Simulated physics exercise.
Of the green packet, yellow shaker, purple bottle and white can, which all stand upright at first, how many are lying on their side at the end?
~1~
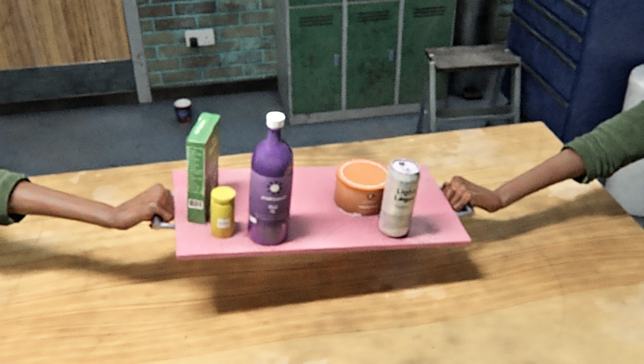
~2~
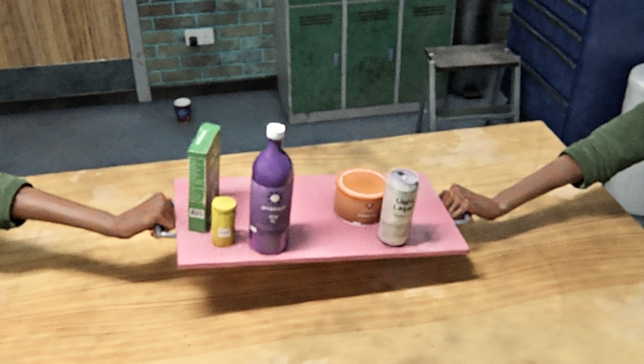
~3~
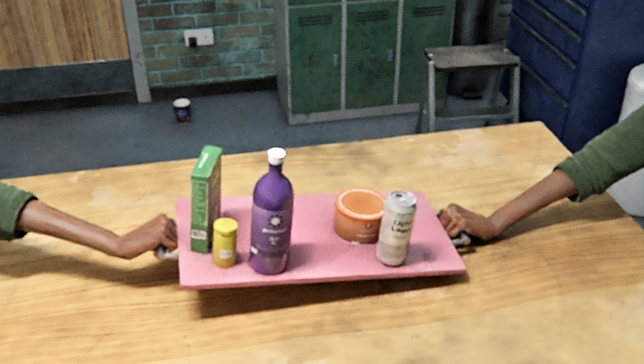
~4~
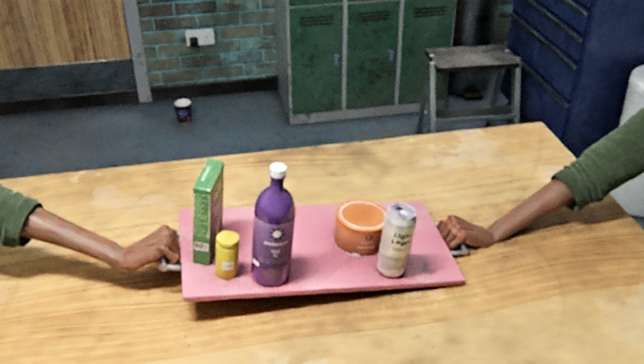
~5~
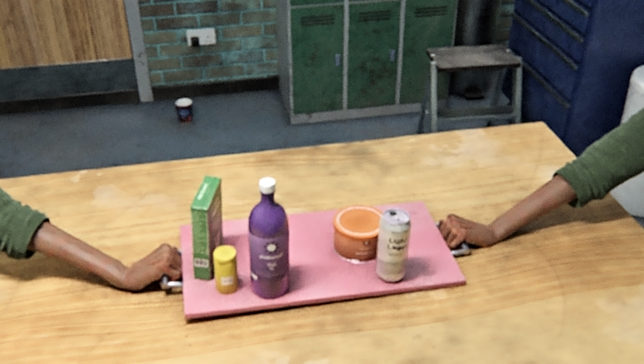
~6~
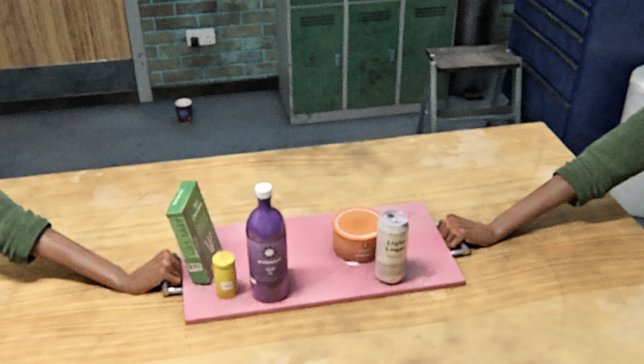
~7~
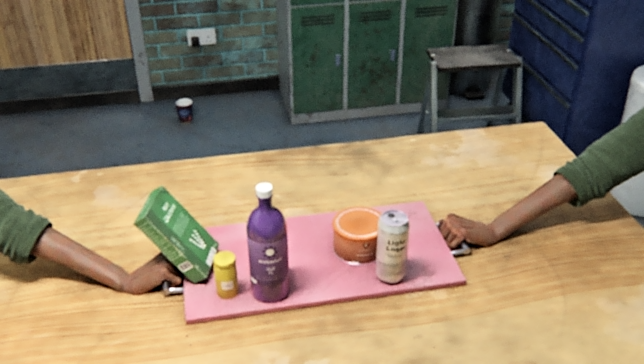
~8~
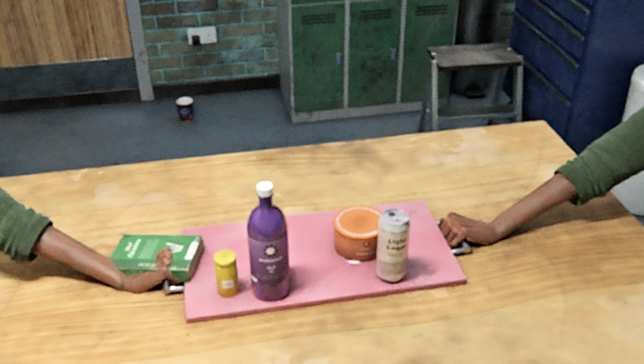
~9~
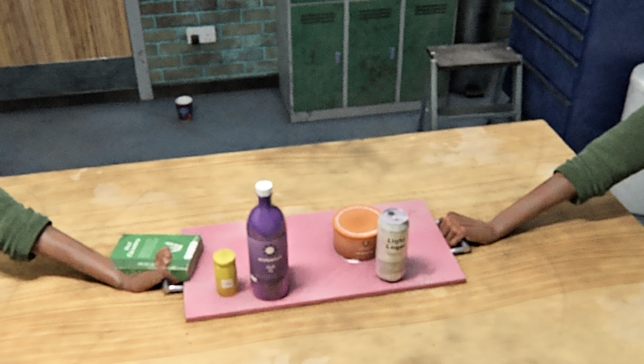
One of them is lying on its side at the end, the green packet, while the yellow shaker, purple bottle and white can still stand.
Two hands in green sleeves grip the handles of a flat pink tray above a wooden table, seen from slightly above in a room with green lockers and a step stool behind. On the tray stand a green packet and a yellow shaker at the left, a purple bottle beside them, and an orange tub and a white can toward the right. The hands lower the tray until it rests flat on the table. As it settles, the green packet leans left, tips over the edge and ends lying on its side by the left hand. The other four things stay in place on the tray.
